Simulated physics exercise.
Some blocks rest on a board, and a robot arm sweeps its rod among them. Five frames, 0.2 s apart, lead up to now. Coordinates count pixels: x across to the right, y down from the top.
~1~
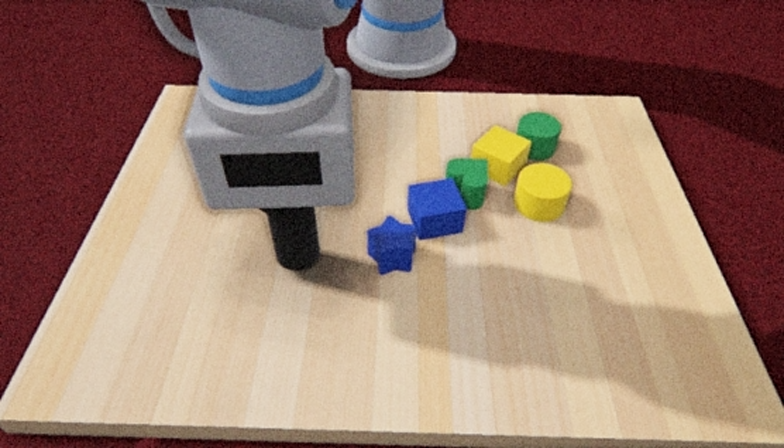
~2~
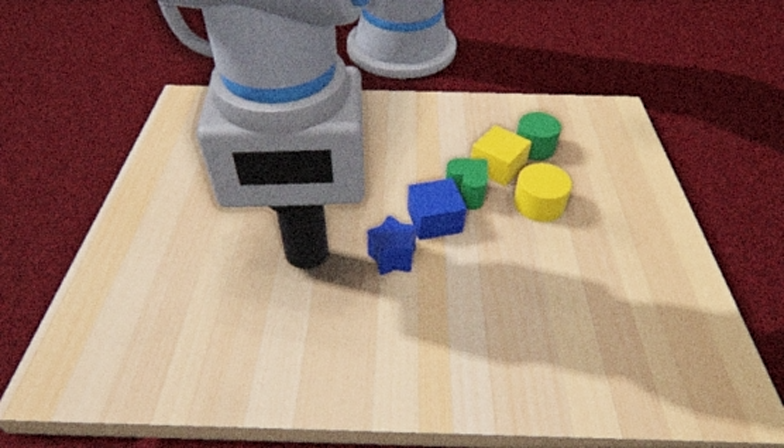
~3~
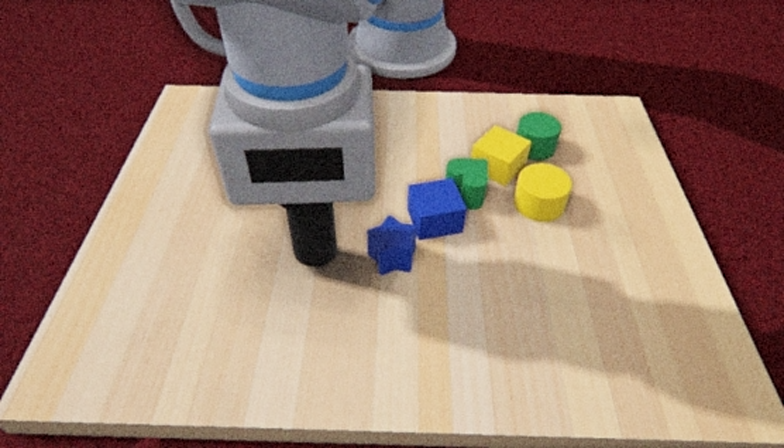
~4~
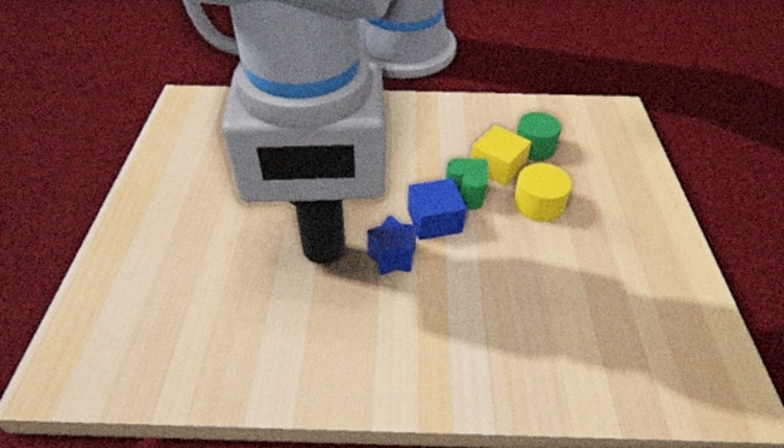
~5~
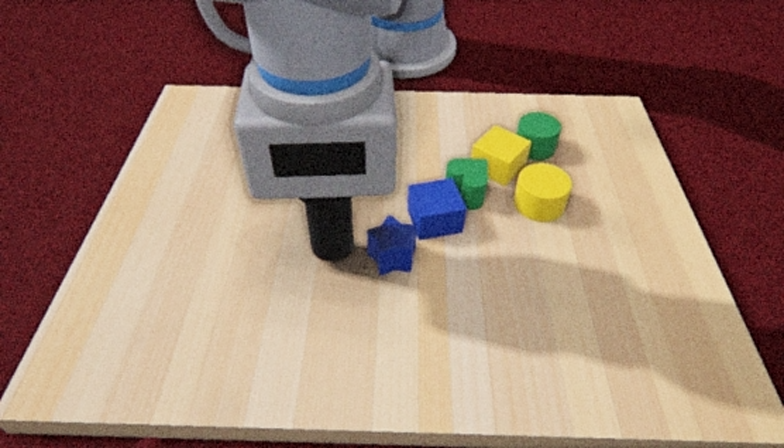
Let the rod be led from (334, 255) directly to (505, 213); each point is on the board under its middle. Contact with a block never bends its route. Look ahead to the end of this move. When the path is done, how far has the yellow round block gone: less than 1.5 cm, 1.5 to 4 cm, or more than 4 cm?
Short of 1.5 cm.
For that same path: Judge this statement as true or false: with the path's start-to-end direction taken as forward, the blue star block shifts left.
False - the claim does not hold.
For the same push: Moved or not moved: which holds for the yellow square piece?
It's moved.
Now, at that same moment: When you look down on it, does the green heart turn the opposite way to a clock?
Yes.
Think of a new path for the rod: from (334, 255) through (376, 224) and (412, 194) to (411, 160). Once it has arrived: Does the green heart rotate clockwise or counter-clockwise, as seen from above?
The turn is anti-clockwise.
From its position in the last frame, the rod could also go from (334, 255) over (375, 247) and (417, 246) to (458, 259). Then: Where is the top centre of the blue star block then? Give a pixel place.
(487, 263)
On the path given first. One third of the way, rod at (394, 230); blue star block at (428, 237), turned 60° clockwise.
Two thirds of the way, rod at (453, 216); blue star block at (443, 237), turned 105° clockwise; blue square piece at (479, 178), turned 40° anticlockwise; green heart at (487, 152), turned 15° anticlockwise; yellow square piece at (512, 130), turned 20° clockwise.
At the end, rod at (508, 203); blue star block at (443, 237), turned 105° clockwise; blue square piece at (498, 160), turned 80° anticlockwise; green heart at (480, 135), turned 45° anticlockwise; yellow square piece at (514, 126), turned 25° clockwise; yellow round block at (552, 178).
